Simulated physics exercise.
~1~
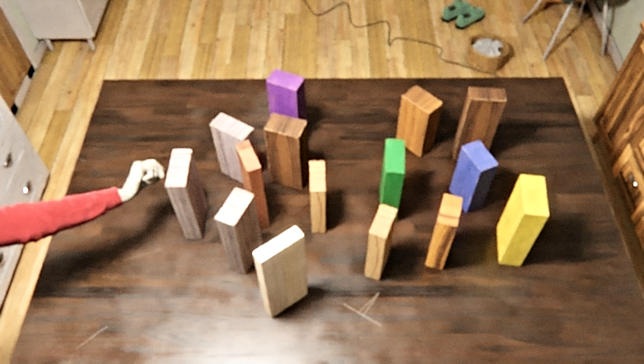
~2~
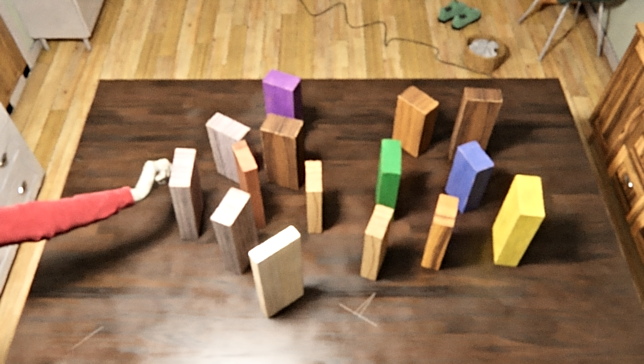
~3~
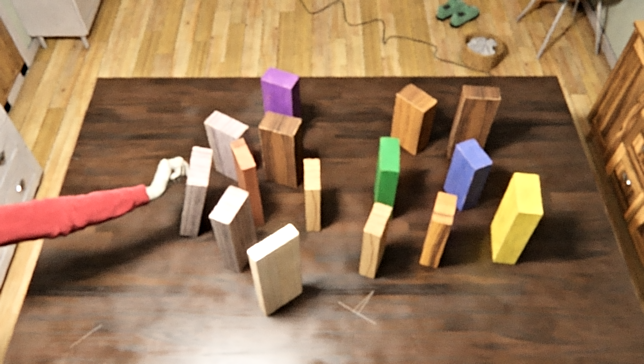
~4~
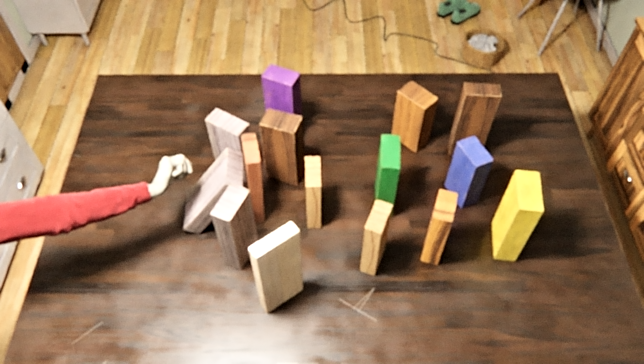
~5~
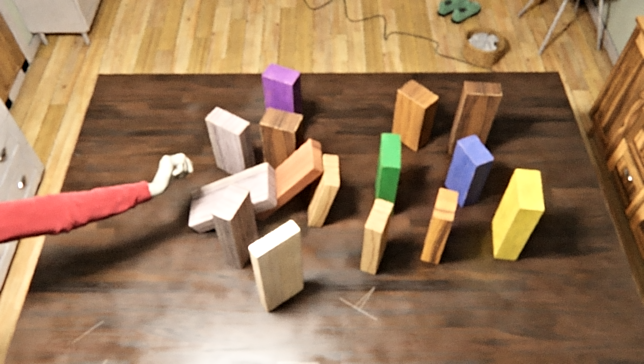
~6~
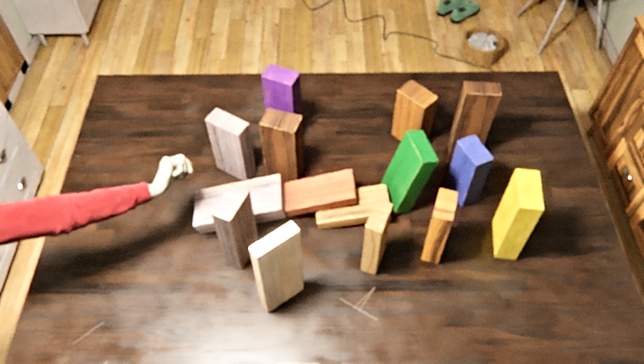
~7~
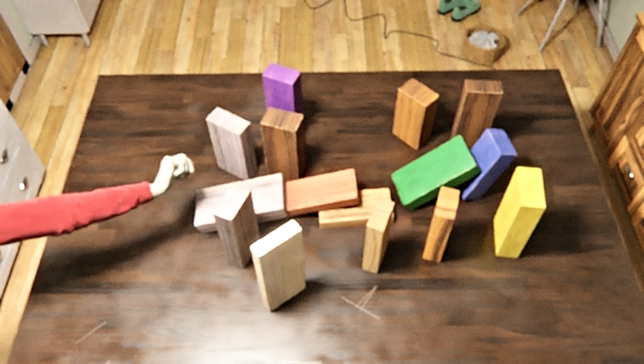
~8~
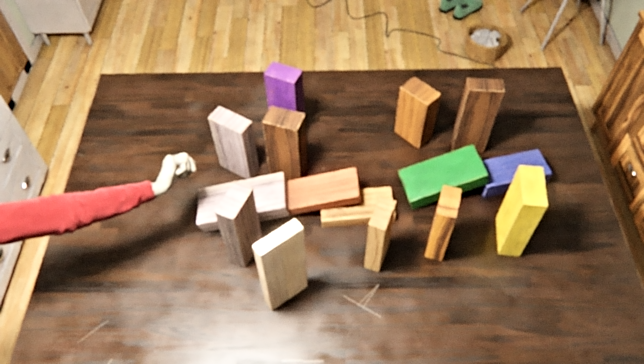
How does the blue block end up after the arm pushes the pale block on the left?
It ends up lying on its side, toppled to the right after the green block falls toward it.
A red-sleeved arm tipped over a pale wooden block at the left of a dark table, and the topple passed rightward through two brown blocks, then the green and finally the blue, while the yellow, purple and other blocks stayed standing.
